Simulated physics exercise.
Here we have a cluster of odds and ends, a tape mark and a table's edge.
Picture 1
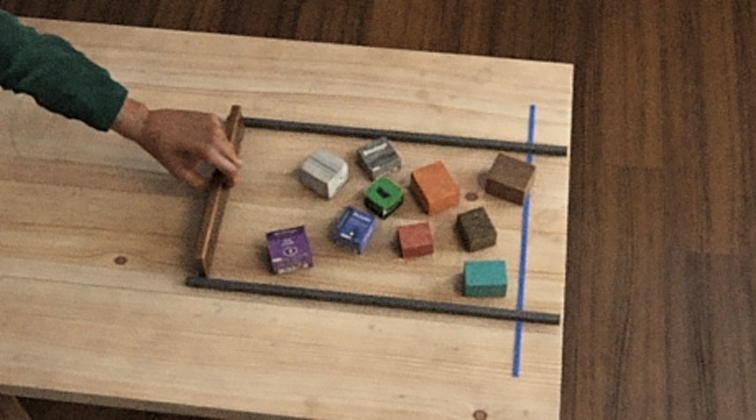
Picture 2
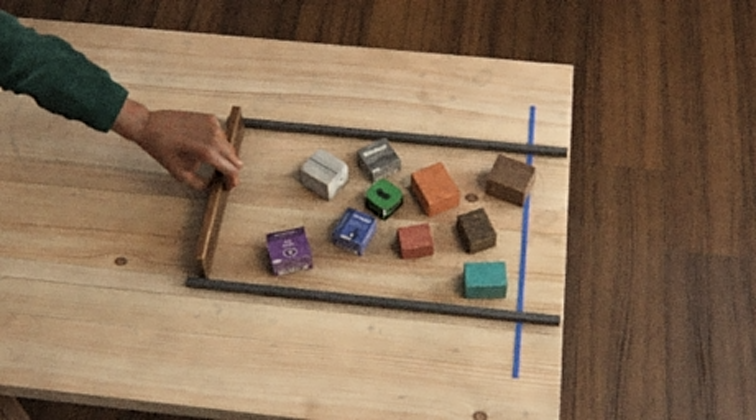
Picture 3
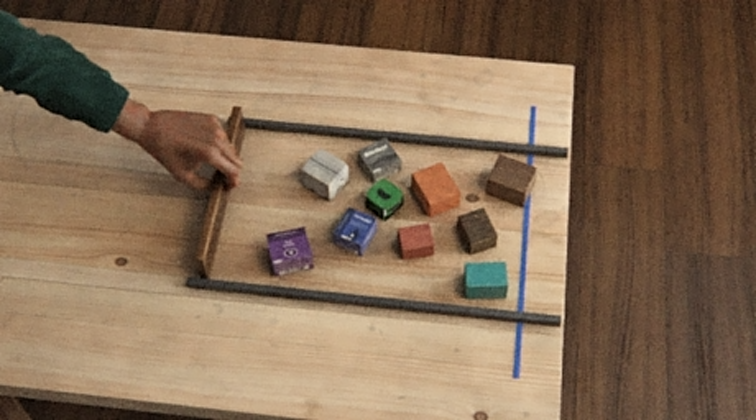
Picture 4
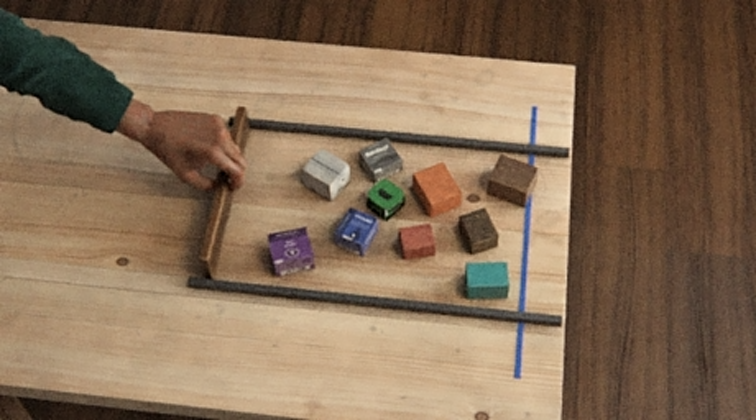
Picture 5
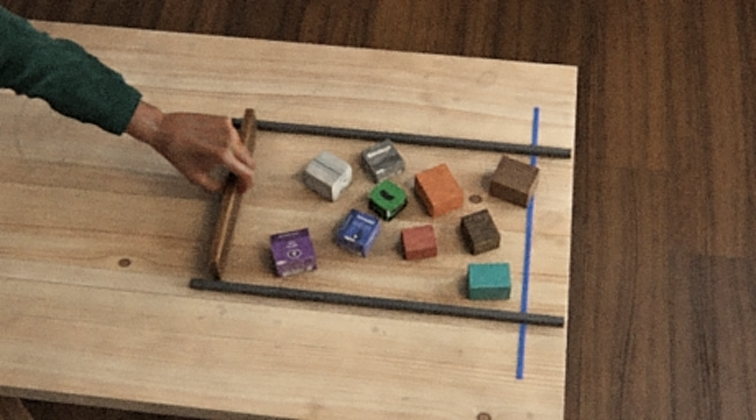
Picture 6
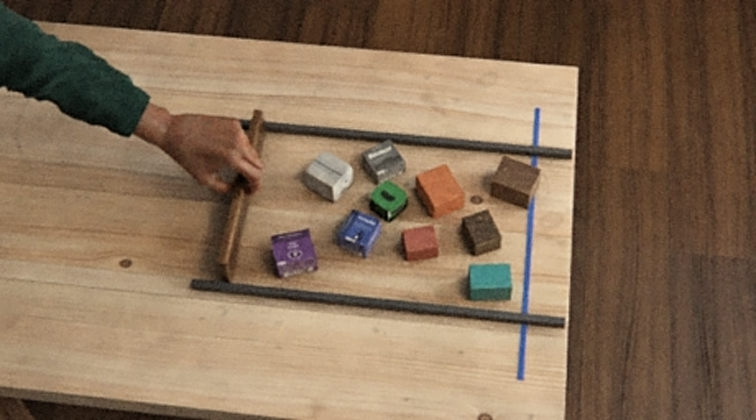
A pale wooden table on a dark plank floor is seen from above at a slight angle. Between two dark rails lie small boxes and blocks, white, grey, green, orange, purple, blue, red, black and turquoise, with a brown one beside a blue tape line at right. A green-sleeved arm holds a wooden board at left, then slides it slightly rightward, while the objects stay put on the table.
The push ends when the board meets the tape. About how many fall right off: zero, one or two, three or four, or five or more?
Here the number that fall off is five or more.
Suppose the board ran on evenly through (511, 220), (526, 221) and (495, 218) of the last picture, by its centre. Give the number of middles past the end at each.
It would be 3, 5 and 1.
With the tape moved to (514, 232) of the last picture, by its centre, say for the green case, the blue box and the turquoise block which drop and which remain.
The green case survives, the blue box is kept, the turquoise block drops off.
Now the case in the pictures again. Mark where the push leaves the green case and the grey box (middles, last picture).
Near (545, 218) and (551, 166).
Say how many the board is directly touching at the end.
5 of them.
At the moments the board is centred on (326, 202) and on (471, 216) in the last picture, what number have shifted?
First 3, then 10.
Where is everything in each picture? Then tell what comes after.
Brown block (511, 179); turquoise block (485, 279); black block (477, 230); board (221, 189); tape (525, 230), in the first frame.
Turquoise block (485, 280); board (221, 190), in the second frame.
Black block (477, 231); red block (416, 241), in the third frame.
Brown block (513, 181); white box (326, 175), in the fourth frame.
Turquoise block (489, 281); orange block (439, 191), in the fifth frame.
Brown block (516, 182); turquoise block (490, 282); black block (481, 233); board (243, 194); tape (530, 233), in the sixth frame.
A little later, none off yet; brown block at rest near (516, 182); turquoise block at rest near (490, 282); black block at rest near (481, 233).
Next, none off yet; brown block shifted about its own width near (570, 177); turquoise block shifted about its own width near (536, 292); black block shifted well along near (550, 242).
When it is over, the number that fall off is five or more; down, red block, orange block, black block, turquoise block and brown block.
